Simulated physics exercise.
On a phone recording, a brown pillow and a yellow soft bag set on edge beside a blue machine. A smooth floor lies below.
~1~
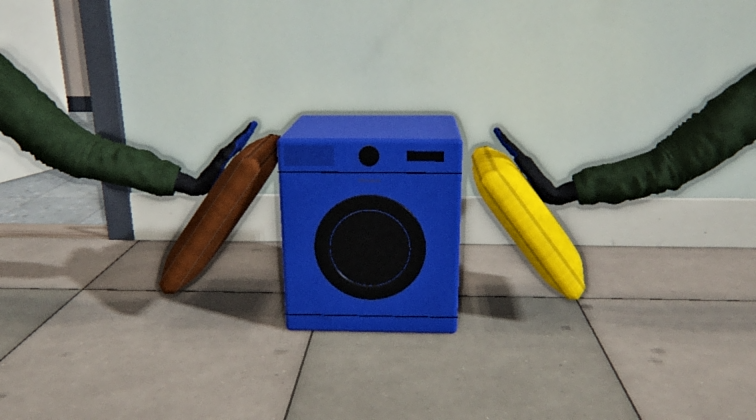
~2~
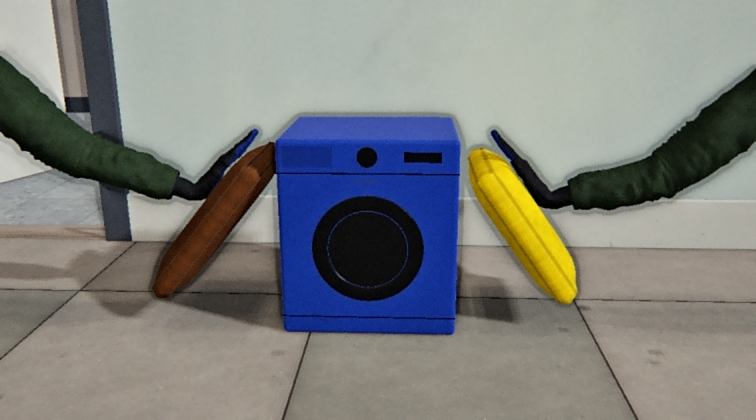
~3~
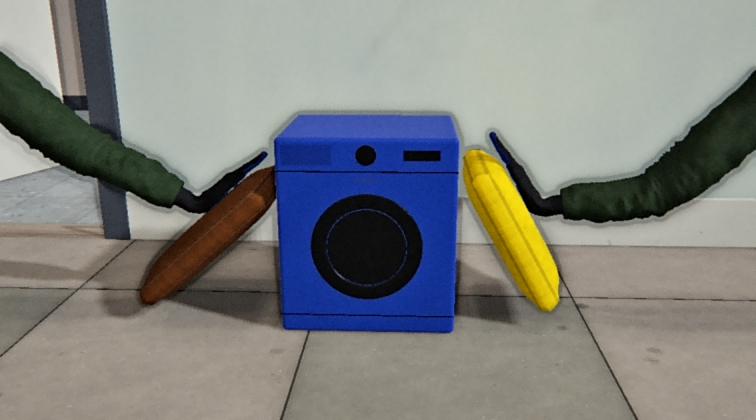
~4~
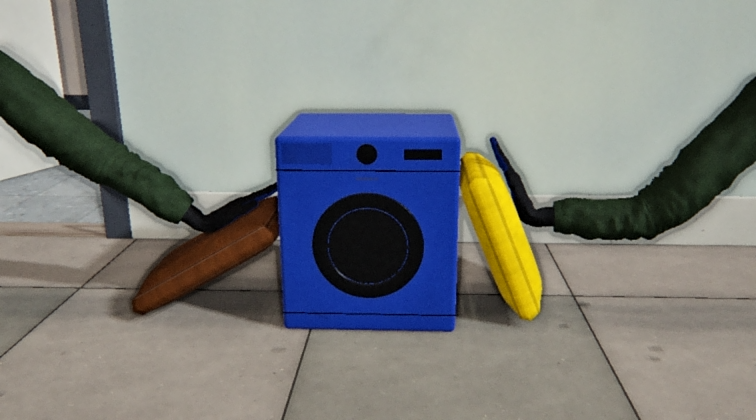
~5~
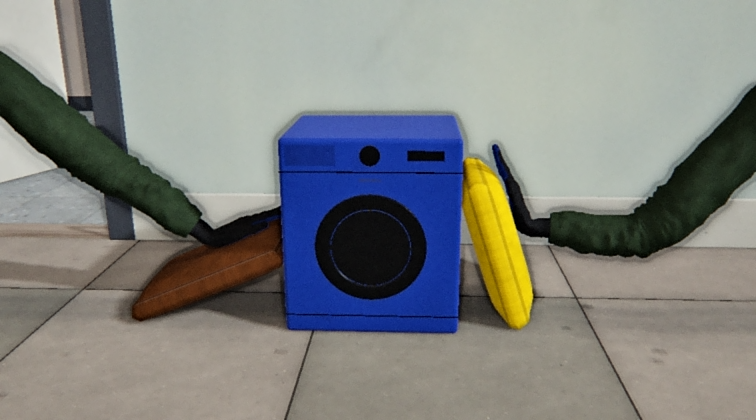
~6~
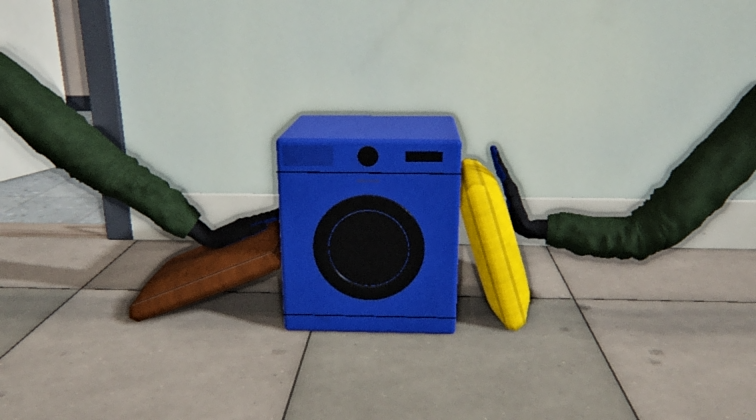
In this clip, green-sleeved arms hold a brown pillow and a yellow soft bag against a blue machine; the pillow sinks to a low slant on the left while the bag's foot slides inward, leaving it almost upright.
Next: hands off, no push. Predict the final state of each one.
Final state: Brown pillow - lying down, yellow soft bag - still propped up.
Then, 0.24 s later than the last view, pillow flat on the floor near (218, 286); soft bag against the side near (490, 241).
Then, 0.78 s later than the last view, pillow flat on the floor near (215, 286); soft bag against the side near (490, 241).
Finally, pillow flat on the floor near (215, 286); soft bag against the side near (490, 241). The brown pillow slips and lies down and the yellow soft bag holds its lean.
